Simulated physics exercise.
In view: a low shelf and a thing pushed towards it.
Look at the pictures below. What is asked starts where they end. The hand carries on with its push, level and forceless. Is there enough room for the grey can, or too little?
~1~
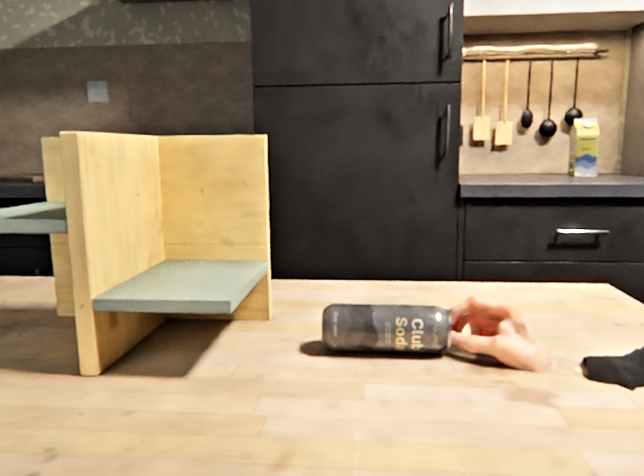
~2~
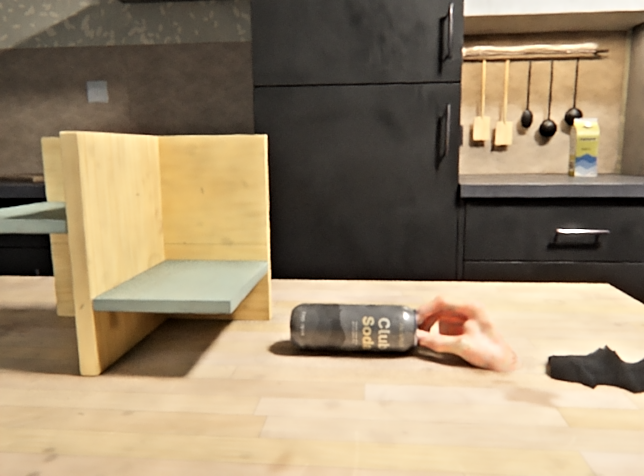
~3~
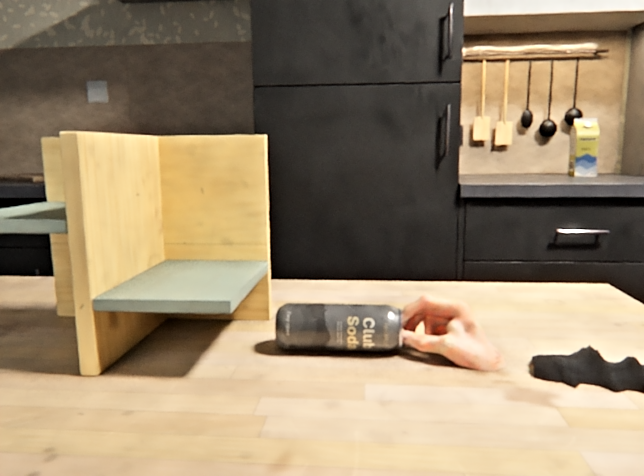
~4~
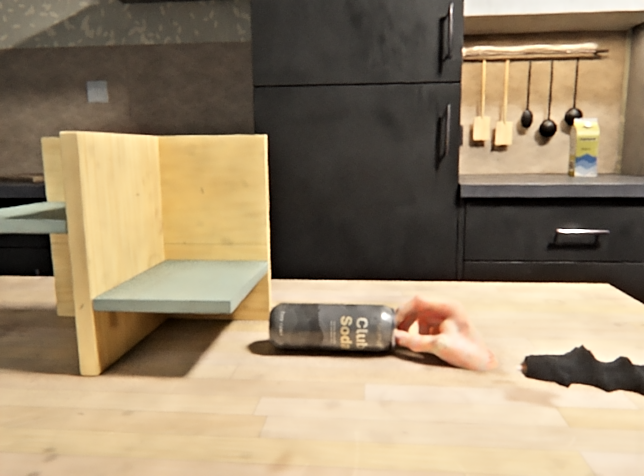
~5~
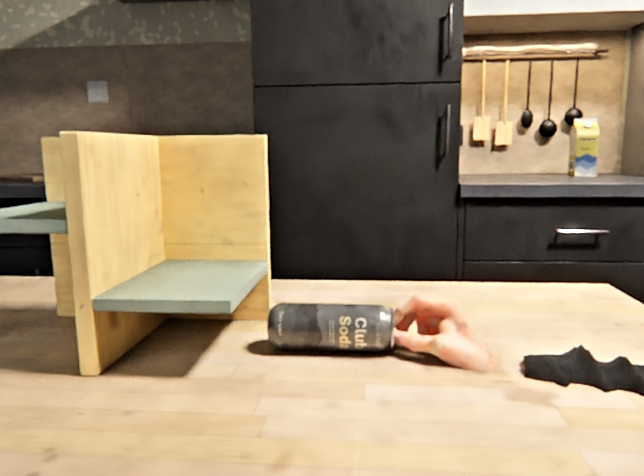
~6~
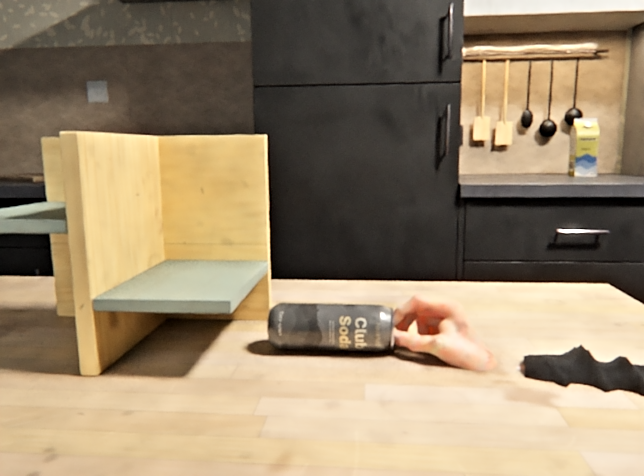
There is enough room.
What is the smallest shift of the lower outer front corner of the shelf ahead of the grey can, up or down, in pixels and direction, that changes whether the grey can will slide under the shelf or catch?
About 16 pixels, downward.
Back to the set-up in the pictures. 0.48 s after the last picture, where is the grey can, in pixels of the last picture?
Close to (279, 326).
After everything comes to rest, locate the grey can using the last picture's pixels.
Look close to (203, 324) and you'll find its middle.
Then, 0.48 s after the last picture, grey can sliding up to the opening near (278, 326).
At rest, the grey can slides in, near (203, 324).
